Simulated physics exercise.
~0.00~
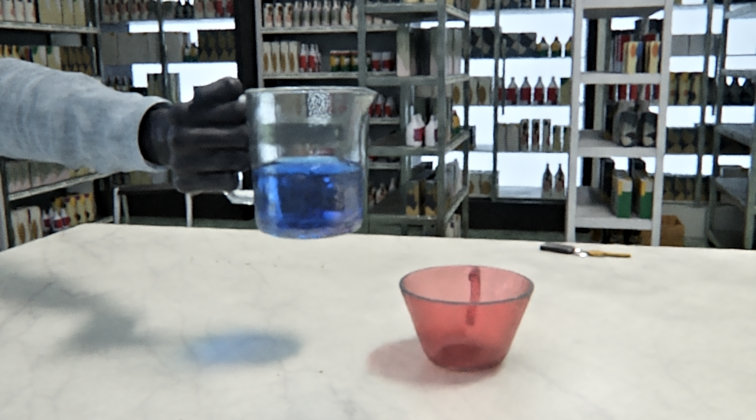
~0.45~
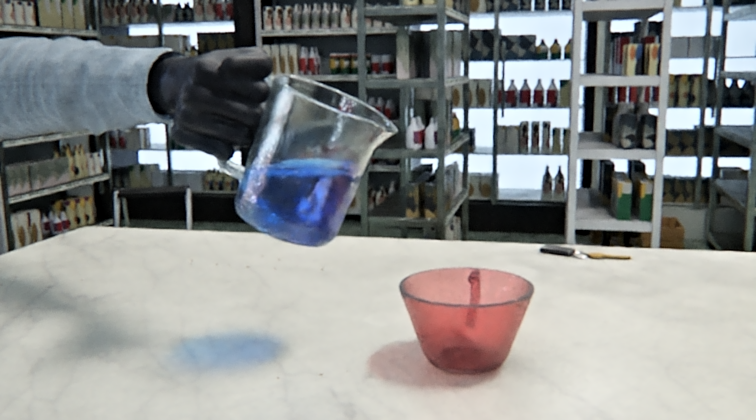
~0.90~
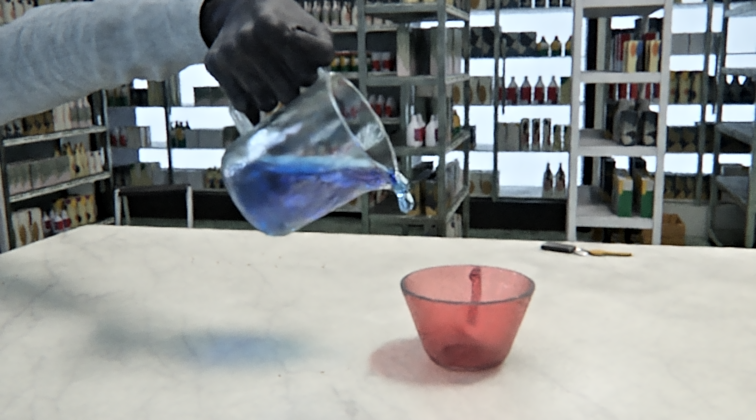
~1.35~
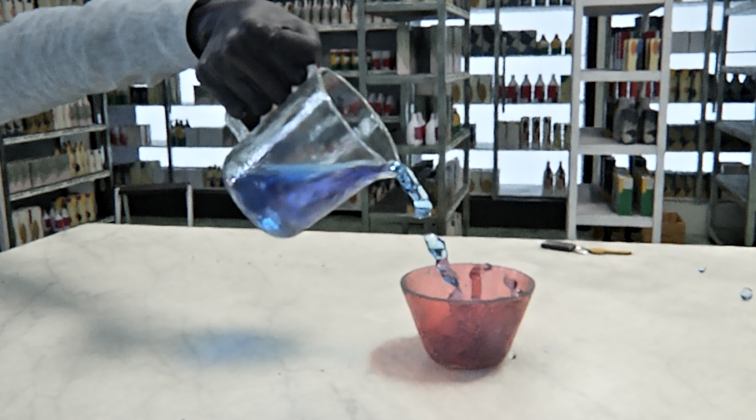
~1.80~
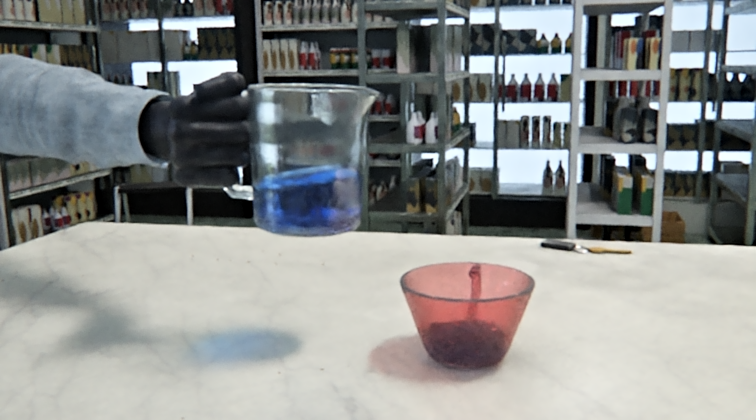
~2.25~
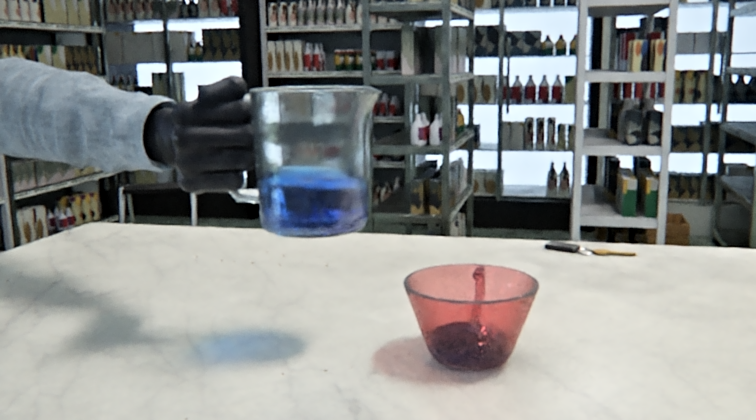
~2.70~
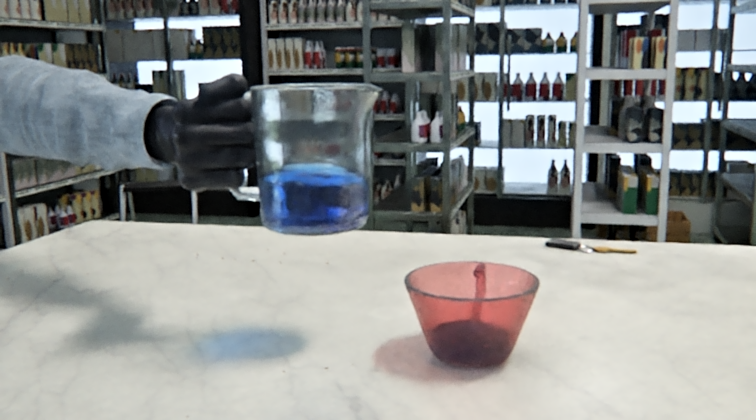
A dark-gloved hand in a pale grey sleeve reaches in from the left, holding a clear glass pitcher of blue liquid above a white marbled counter, seen from the front with stocked shelves behind. An empty translucent red cup sits to the right, with a small dark tool lying farther back. The hand tips the pitcher steeply to the right, and a blue stream falls from its spout into the cup, scattering a few drops. The pitcher then swings upright and stays raised, still partly full, while the cup holds a dark pool of liquid.
